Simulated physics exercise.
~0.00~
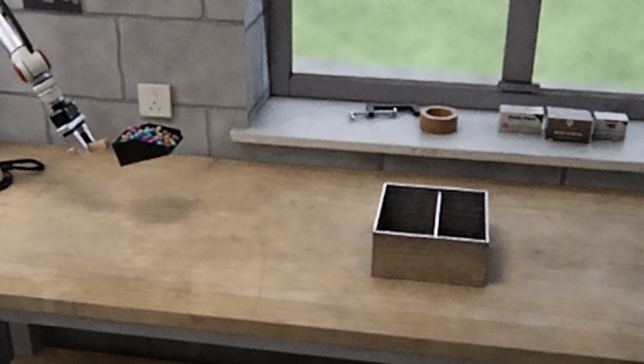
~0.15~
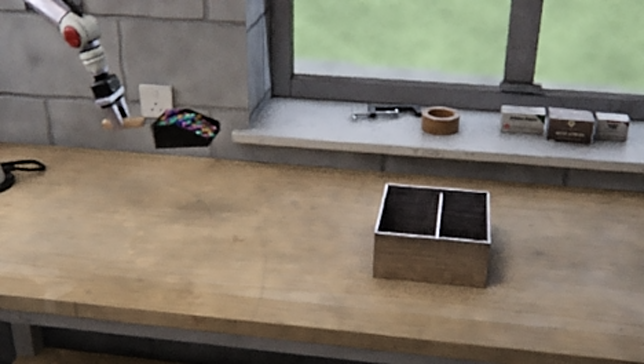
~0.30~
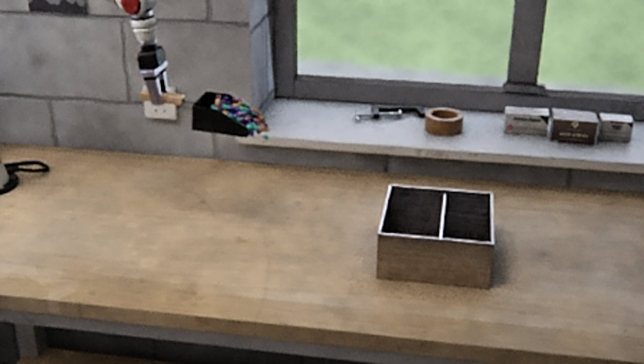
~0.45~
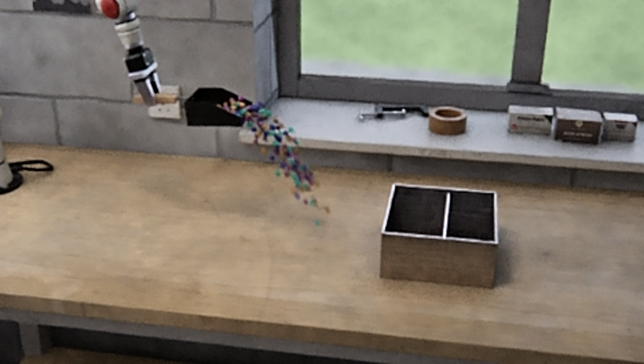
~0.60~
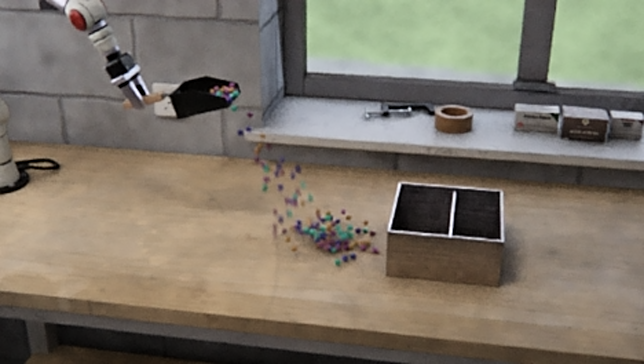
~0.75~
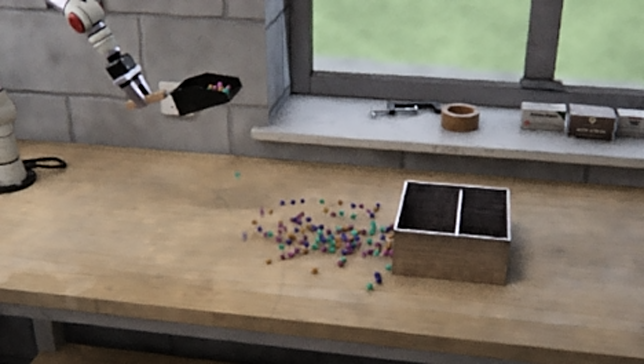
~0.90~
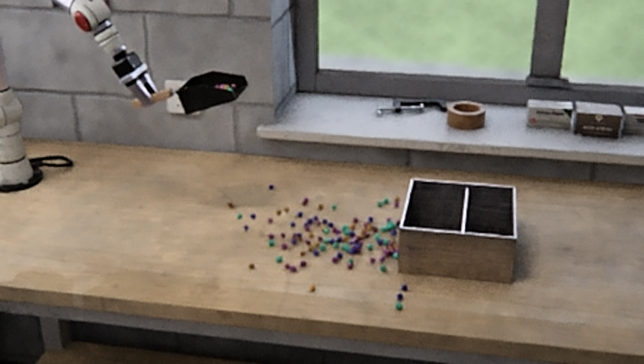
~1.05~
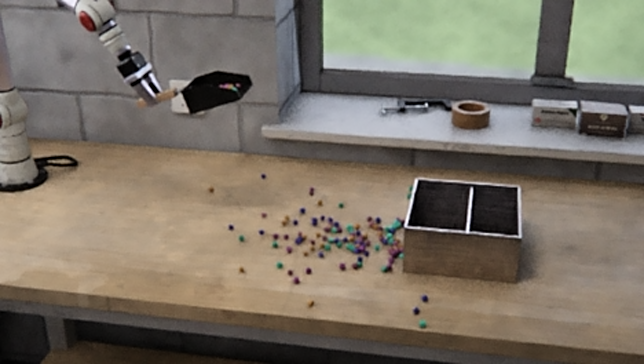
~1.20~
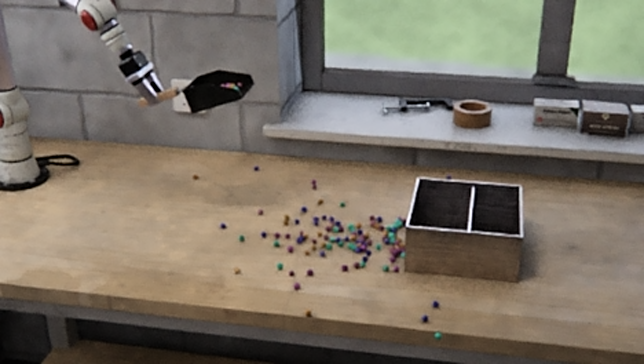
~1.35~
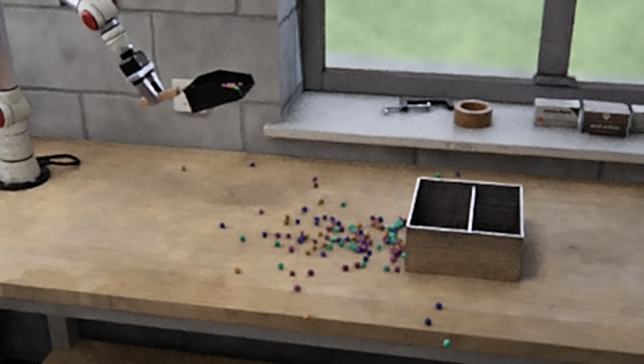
On a wooden workbench, a robot arm swings a black scoop rightward, spilling colourful beads that scatter beside an empty divided box.
